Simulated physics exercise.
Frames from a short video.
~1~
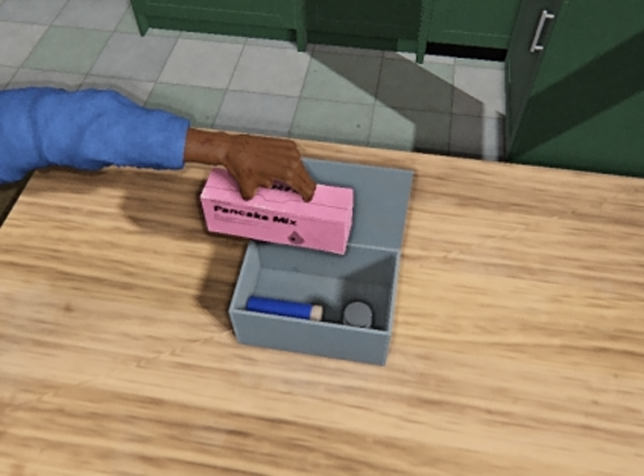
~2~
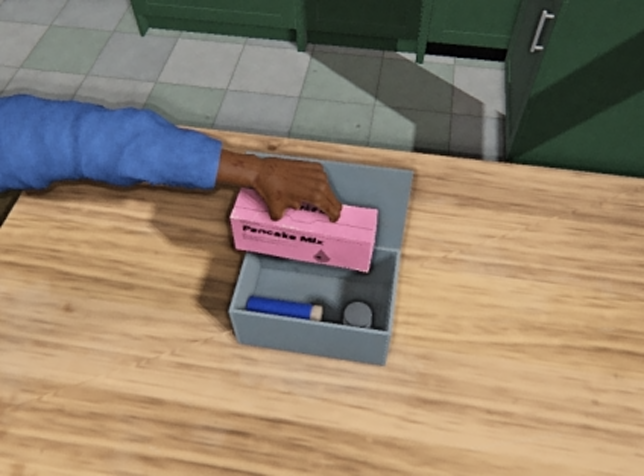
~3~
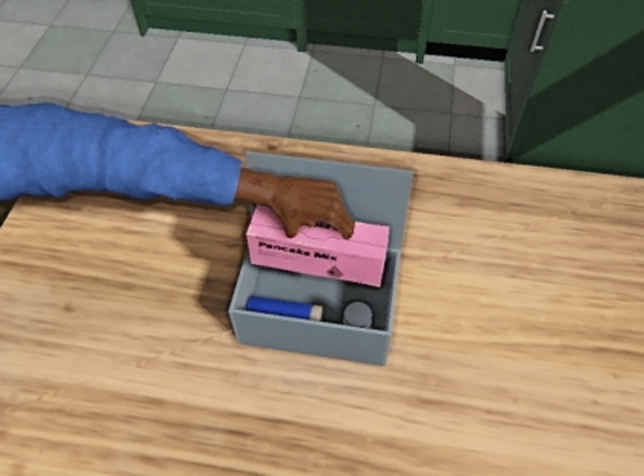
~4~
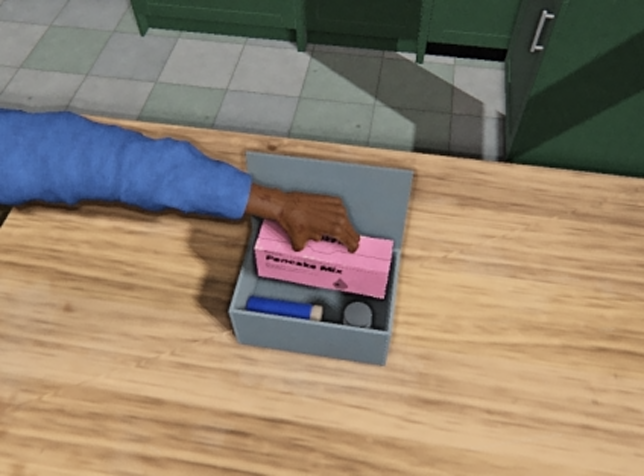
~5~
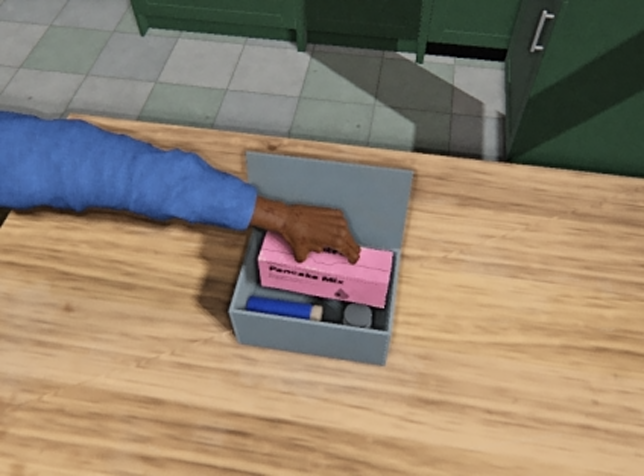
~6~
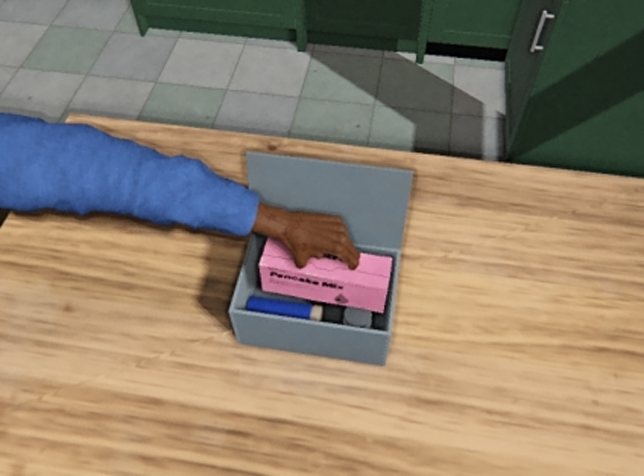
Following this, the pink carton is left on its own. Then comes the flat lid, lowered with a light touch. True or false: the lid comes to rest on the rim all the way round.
True.
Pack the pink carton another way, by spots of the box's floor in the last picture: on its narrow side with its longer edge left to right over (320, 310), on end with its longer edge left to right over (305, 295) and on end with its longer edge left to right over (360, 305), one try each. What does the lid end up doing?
With the first placement the lid ends up closed; with the second, it remains open; with the third, it remains open.
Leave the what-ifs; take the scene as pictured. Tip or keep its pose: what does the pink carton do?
After all that, it finishes out of line.
Then, 0.40 s on from there, pink carton on its side near (333, 291); blue shaker shifted a little.
Then, 1.30 s on from there, lid 81° above the rim; pink carton on its side near (332, 293).
Then, 1.70 s on from there, lid 44° above the rim; pink carton on its side near (332, 293).
Then, 1.90 s on from there, lid 15° above the rim; pink carton on its side near (332, 293).
In the end, lid shut; toppled in the box, pink carton; the other 2 unmoved. At the end, from the last picture's camera, pink carton near (332, 293).
